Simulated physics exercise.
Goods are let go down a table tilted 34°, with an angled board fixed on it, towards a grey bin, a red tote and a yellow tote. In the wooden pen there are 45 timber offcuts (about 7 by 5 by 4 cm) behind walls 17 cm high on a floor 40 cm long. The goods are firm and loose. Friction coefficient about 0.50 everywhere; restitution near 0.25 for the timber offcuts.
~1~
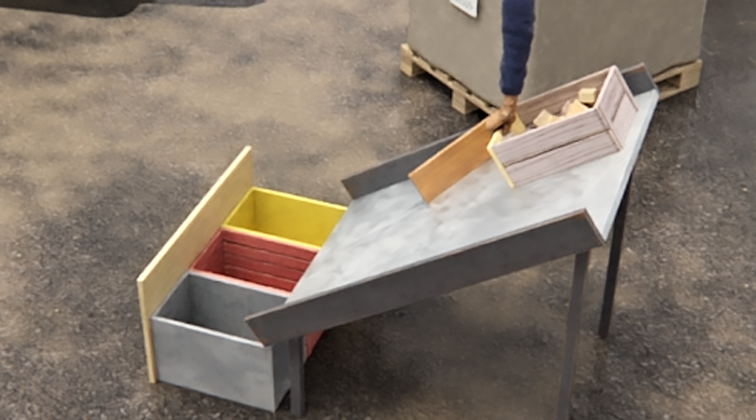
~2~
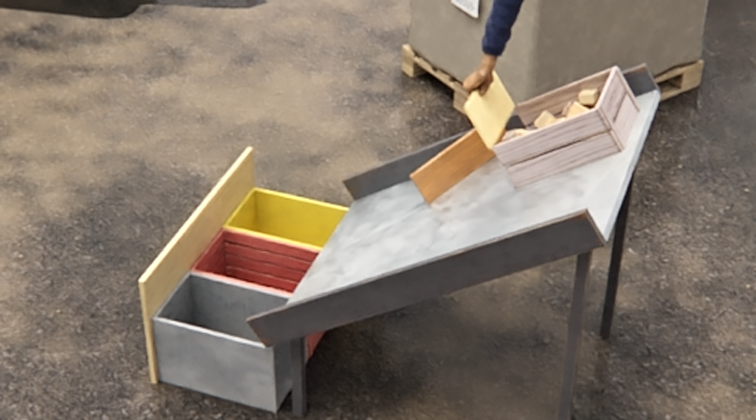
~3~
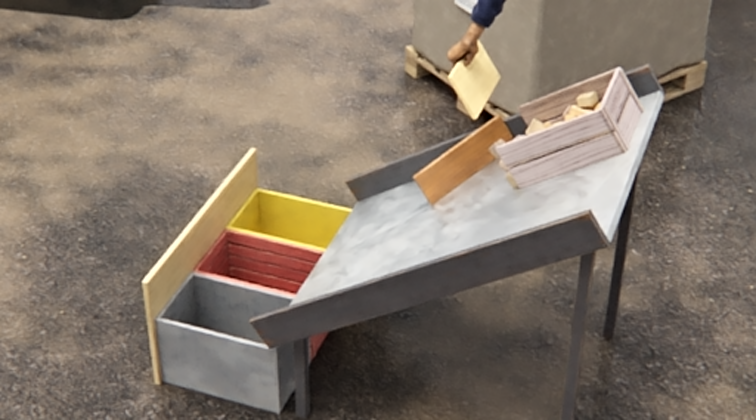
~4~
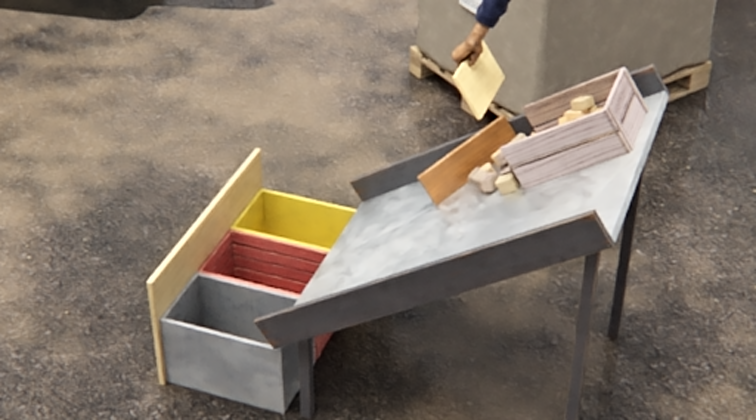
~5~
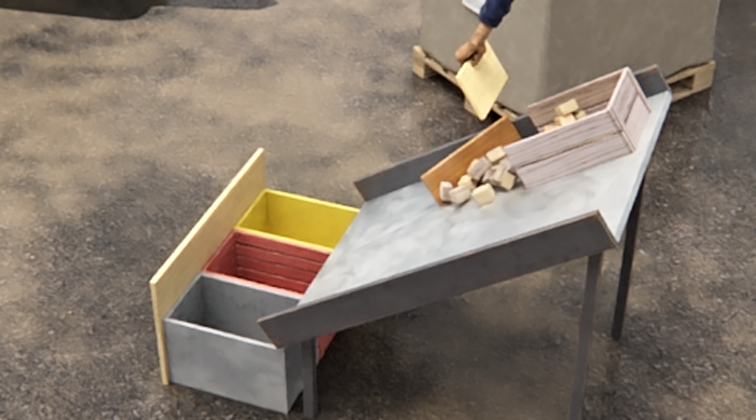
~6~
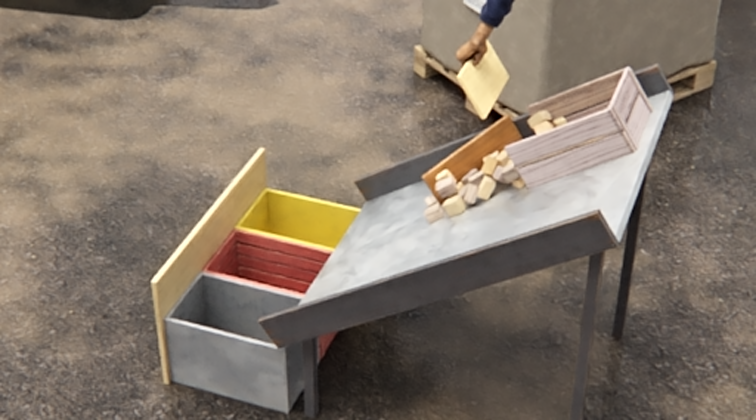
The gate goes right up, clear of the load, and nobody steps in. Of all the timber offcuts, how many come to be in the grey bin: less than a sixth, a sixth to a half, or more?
Less than a sixth of the timber offcuts end in the grey bin.
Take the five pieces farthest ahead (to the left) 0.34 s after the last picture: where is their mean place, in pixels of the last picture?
At about (351, 251).
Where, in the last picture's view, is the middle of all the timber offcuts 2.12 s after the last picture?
Around (278, 302).
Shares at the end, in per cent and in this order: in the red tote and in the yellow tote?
Roughly 75 and 0 per cent.
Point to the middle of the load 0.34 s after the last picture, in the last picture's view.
Near (471, 189).
Then, 0.34 s after the last picture, 5 still in the wooden pen and 40 on the slope.
Then, 0.76 s after the last picture, 11 in the red tote, 32 on the slope and 2 in the air.
Then, 1.36 s after the last picture, 26 in the red tote, 17 on the slope and 2 in the air.
Outcome (2.12 s after the last picture), 33 in the red tote and 12 on the slope. Asked share, 0 of 45, 0 per cent.
